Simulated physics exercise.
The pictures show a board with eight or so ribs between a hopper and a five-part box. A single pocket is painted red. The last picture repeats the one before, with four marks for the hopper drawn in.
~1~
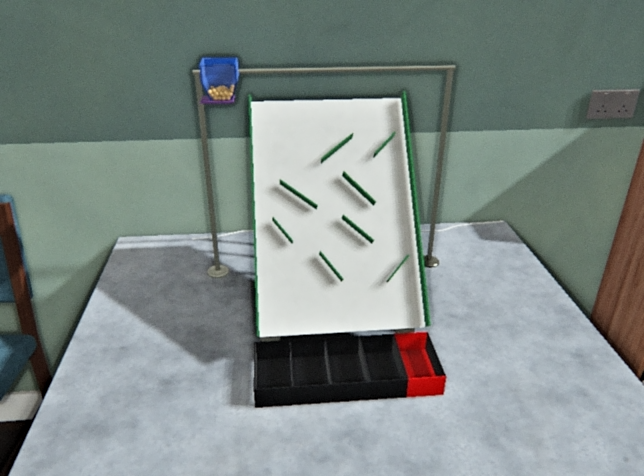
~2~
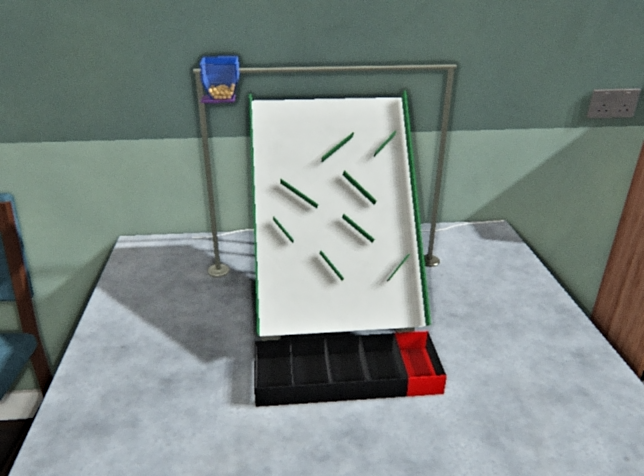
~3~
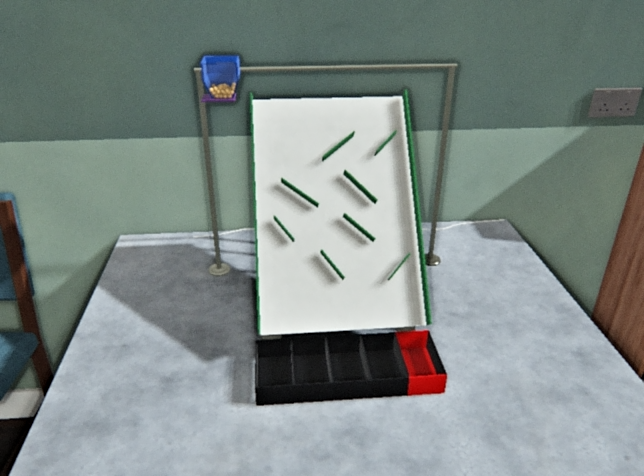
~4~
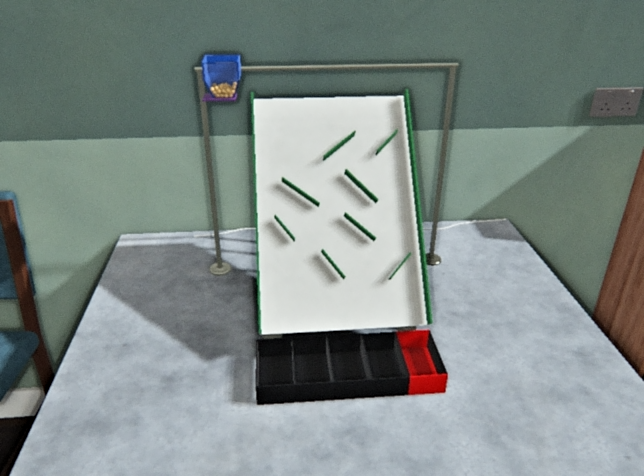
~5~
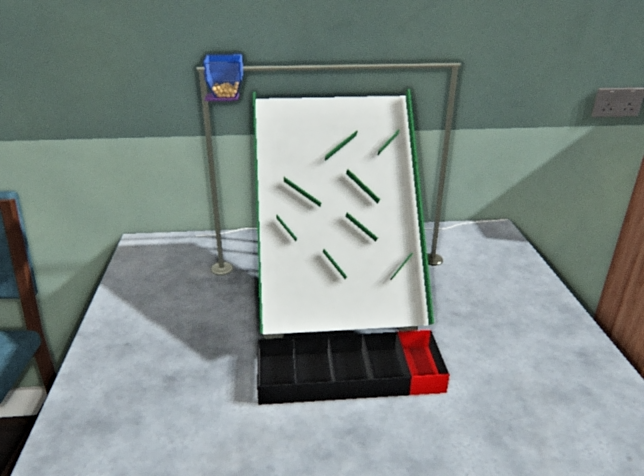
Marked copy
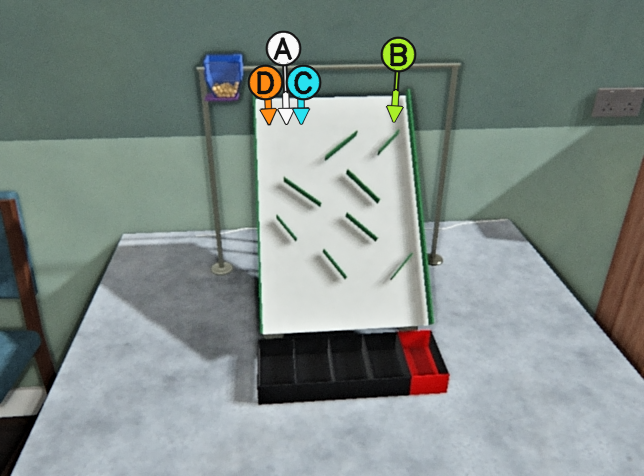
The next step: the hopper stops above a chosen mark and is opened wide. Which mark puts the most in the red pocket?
Mark B.
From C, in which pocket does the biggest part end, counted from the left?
The fourth.
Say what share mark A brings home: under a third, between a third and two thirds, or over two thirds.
Under a third.
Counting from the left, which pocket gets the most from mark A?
The fourth from the left.
On the marked copy, mark A meets the board at (286, 118); mark B meets the board at (394, 115); mark C meets the board at (301, 118); mark D meets the board at (268, 118).
Choosing A, just a few in the red pocket, almost all in other pockets, just a few outside the box.
Choosing B, roughly half in the red pocket, roughly a third in other pockets, just a few outside the box.
Choosing C, about a tenth in the red pocket, almost all in other pockets.
Choosing D, not one piece in the red pocket, almost all in other pockets, about a tenth outside the box.
